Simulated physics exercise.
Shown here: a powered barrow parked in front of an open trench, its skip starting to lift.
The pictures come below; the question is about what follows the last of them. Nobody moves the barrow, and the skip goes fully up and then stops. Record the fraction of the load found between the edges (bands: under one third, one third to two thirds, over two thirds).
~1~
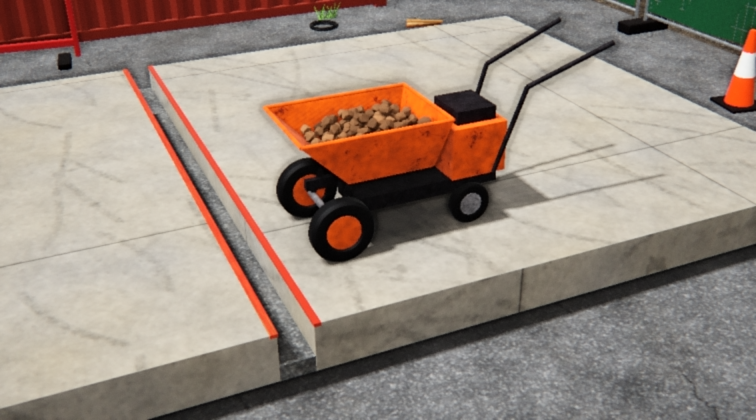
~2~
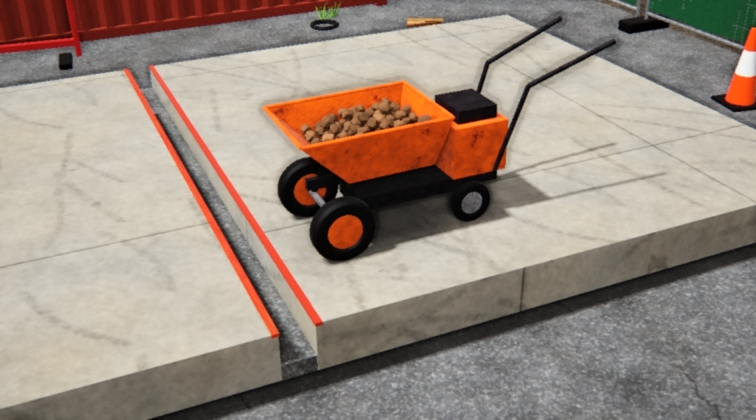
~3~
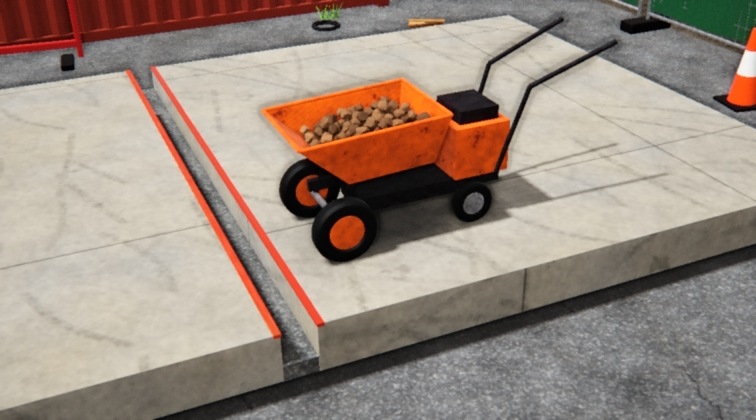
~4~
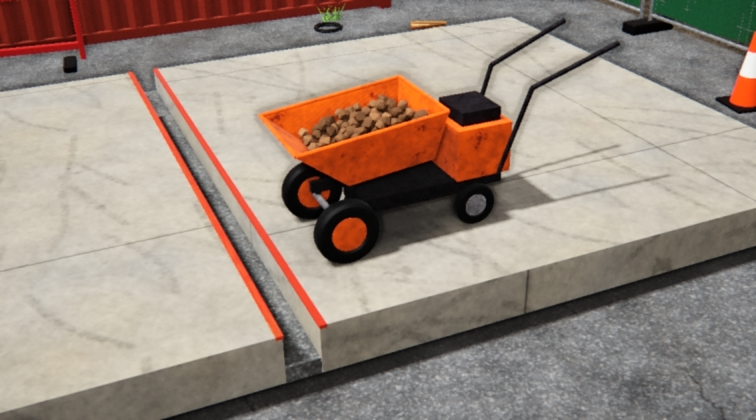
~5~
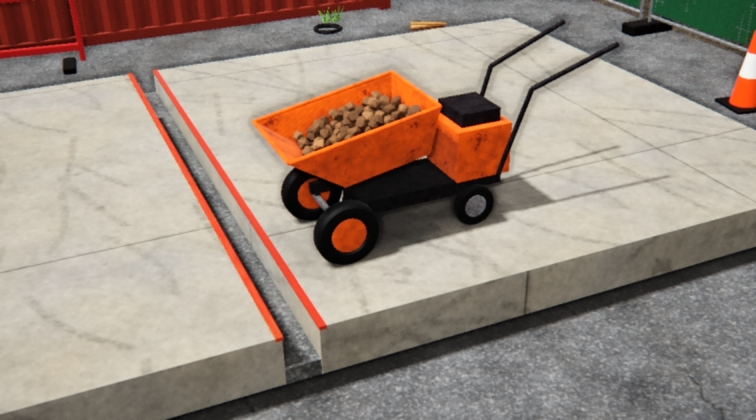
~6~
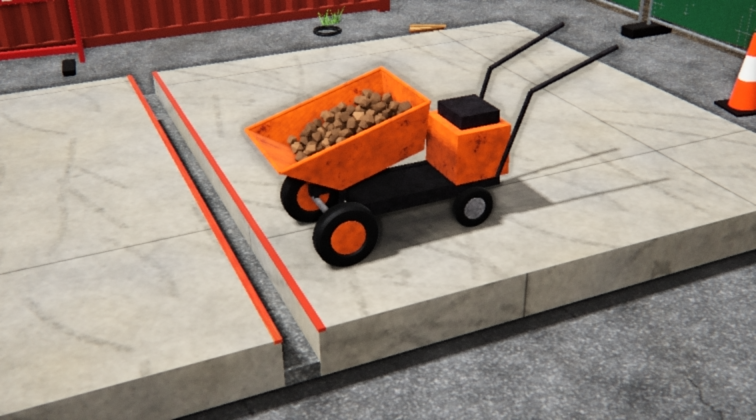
Amount in: Beneath a third.
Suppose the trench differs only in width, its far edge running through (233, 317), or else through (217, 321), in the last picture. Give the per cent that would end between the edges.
I'd expect close to 50 in a hundred and then close to 70 in a hundred.
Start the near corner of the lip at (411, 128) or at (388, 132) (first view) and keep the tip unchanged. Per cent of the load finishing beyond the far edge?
The first stop gives 0 per cent; the second gives 0 per cent.
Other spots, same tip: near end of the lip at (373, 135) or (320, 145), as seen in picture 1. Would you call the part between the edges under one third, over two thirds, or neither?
Log - stop 1: In the middle band. Stop 2: Less than a third.
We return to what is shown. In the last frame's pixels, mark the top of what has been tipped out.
About (202, 260).
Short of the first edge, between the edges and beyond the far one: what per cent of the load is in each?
Estimates - short: 0 in a hundred, between: 0 in a hundred, beyond: 85 in a hundred.
Shortly afterwards, skip tipped steeply; the whole lot in the skip.
Next, skip tipped right over; the bulk in the skip; near a quarter beyond it; a little falling.
Some moments later, skip tipped right over; near a quarter in the skip; only a few in or heaped over the trench; the bulk beyond it.
In the end, skip tipped right over; a little in the skip; only a few in or heaped over the trench; the bulk beyond it.
